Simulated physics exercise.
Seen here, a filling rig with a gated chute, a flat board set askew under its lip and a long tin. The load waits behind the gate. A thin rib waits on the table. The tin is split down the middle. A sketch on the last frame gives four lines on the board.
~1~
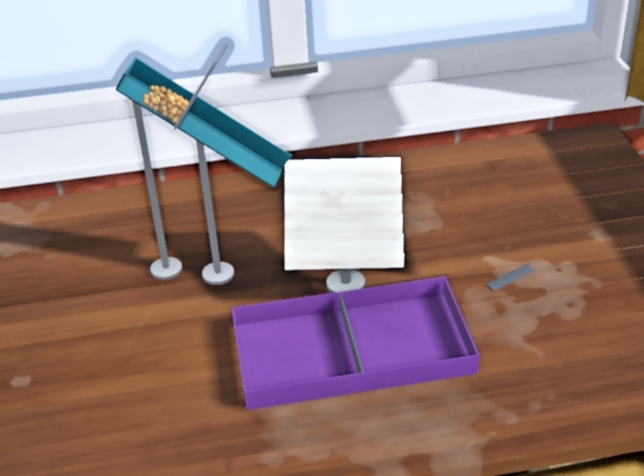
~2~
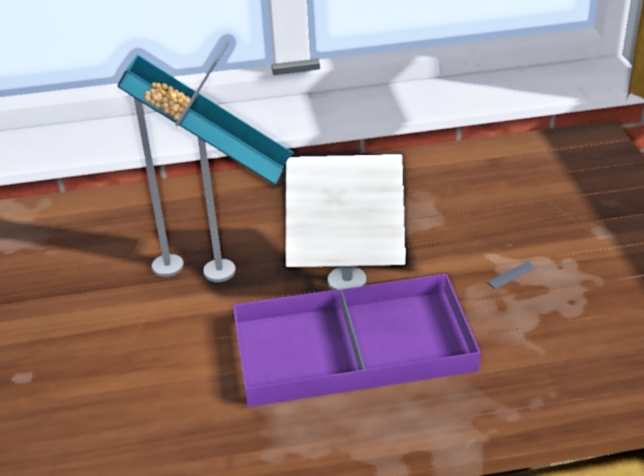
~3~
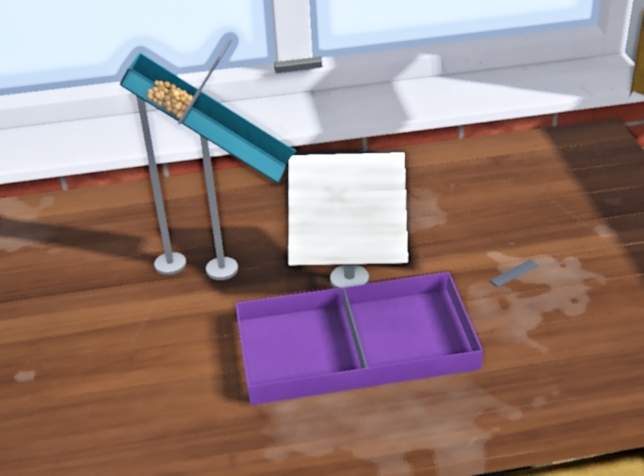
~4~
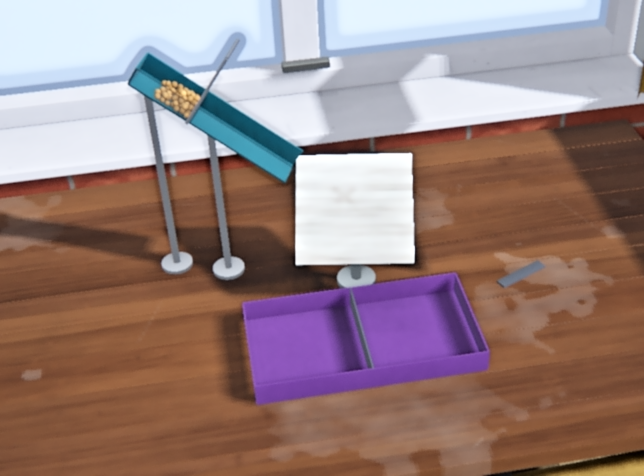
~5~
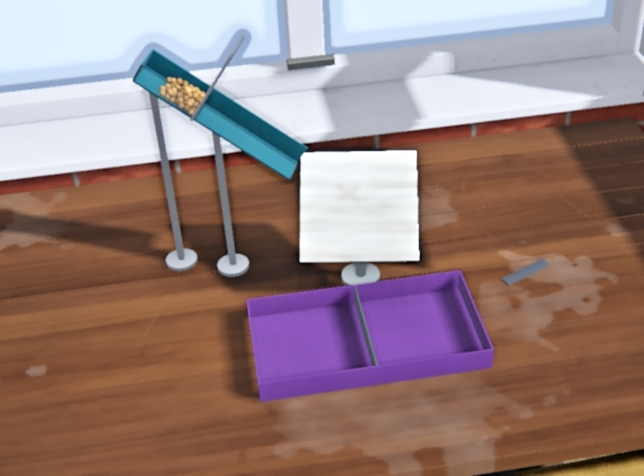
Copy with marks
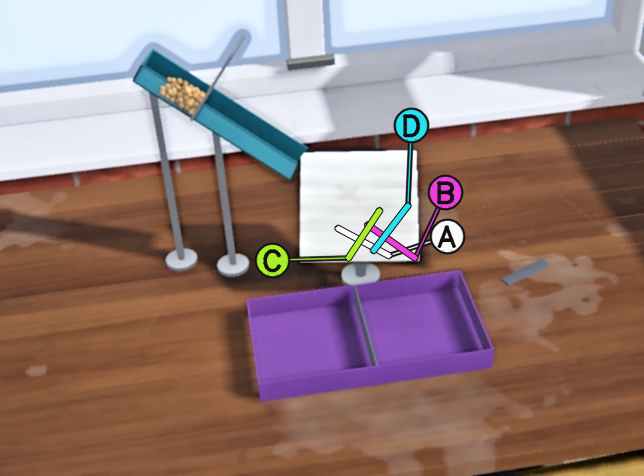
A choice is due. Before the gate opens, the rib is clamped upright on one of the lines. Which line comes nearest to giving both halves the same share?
Take D.
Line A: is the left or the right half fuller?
More lands on the right.
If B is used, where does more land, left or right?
More lands on the right.
On the marked copy, line A from (338, 228) to (388, 255); line B from (367, 224) to (415, 258); line C from (379, 210) to (348, 258); line D from (407, 205) to (373, 250).
For line A, of what is caught, a small part in the left half, nearly all in the right.
For line B, of what is caught, a small part in the left half, most in the right.
For line C, of what is caught, most in the left half, a small part in the right.
For line D, of what is caught, about two thirds in the left half, about a third in the right.
